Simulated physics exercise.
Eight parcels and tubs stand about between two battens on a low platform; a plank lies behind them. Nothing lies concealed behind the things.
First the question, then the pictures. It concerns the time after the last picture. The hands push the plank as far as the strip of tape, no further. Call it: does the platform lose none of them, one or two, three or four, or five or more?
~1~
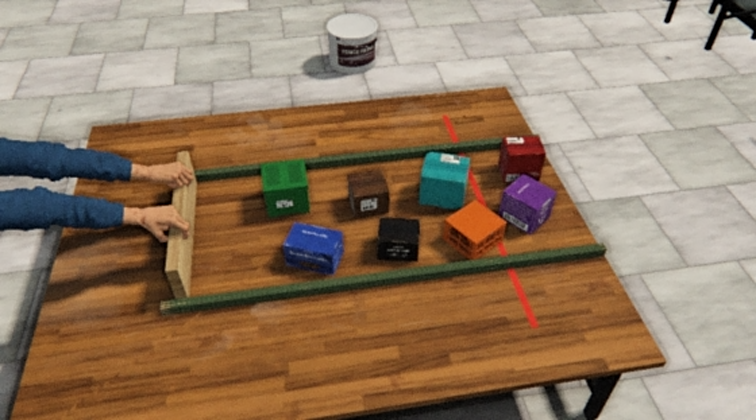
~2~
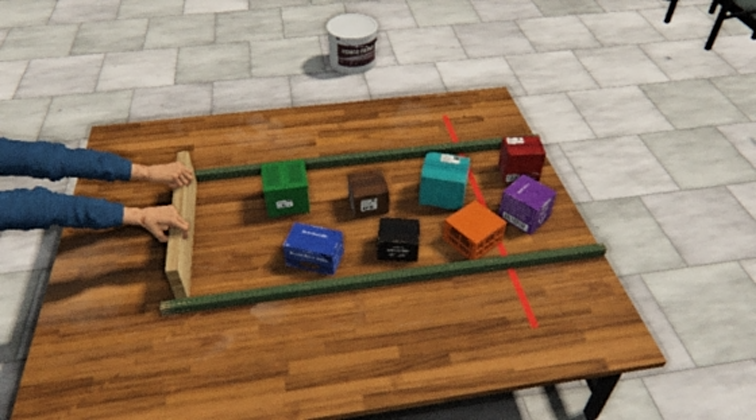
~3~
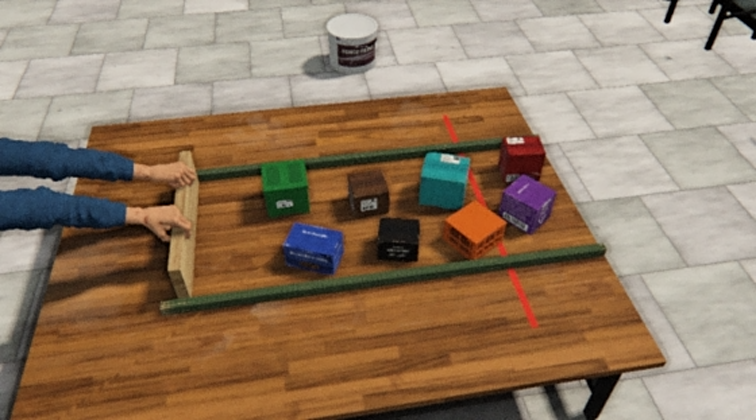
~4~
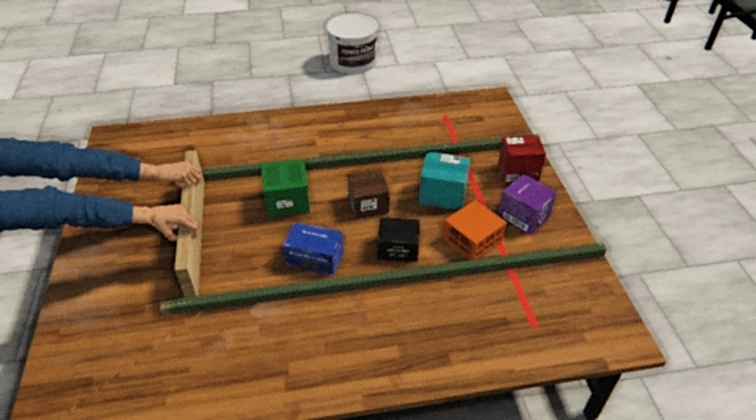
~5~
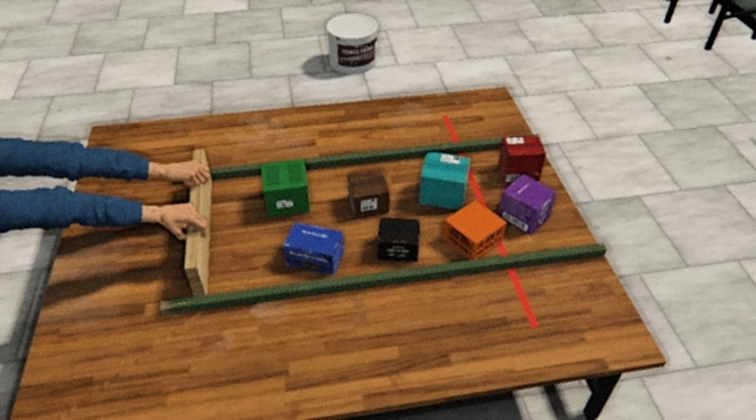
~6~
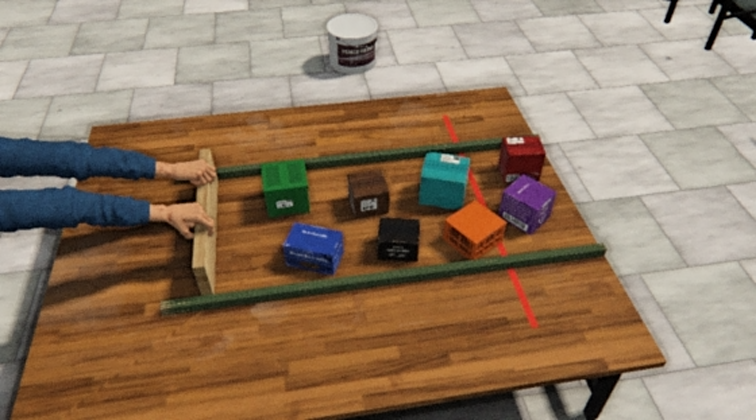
It loses three or four.
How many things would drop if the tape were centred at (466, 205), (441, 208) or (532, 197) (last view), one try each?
Try by try, 2, 1 and 6.
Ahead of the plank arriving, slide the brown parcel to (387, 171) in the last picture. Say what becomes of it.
Starting there, it stays aboard.
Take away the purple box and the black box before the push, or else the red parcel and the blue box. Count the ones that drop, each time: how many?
First 2, second 1.
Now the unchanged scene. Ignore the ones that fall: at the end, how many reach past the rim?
My count gives 0.
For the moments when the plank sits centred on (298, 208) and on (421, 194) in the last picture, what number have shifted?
So 2, and at the other place 8.
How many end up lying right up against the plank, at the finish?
Contact count: 2.
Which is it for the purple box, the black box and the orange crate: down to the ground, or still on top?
The purple box drops off, the black box survives, the orange crate is lost.
Soon after, none off yet; red parcel at rest near (521, 160); purple box at rest near (527, 204); orange crate at rest near (474, 231).
By the end, the number that fall off is three or four; fallen, turquoise box, orange crate, purple box and red parcel.
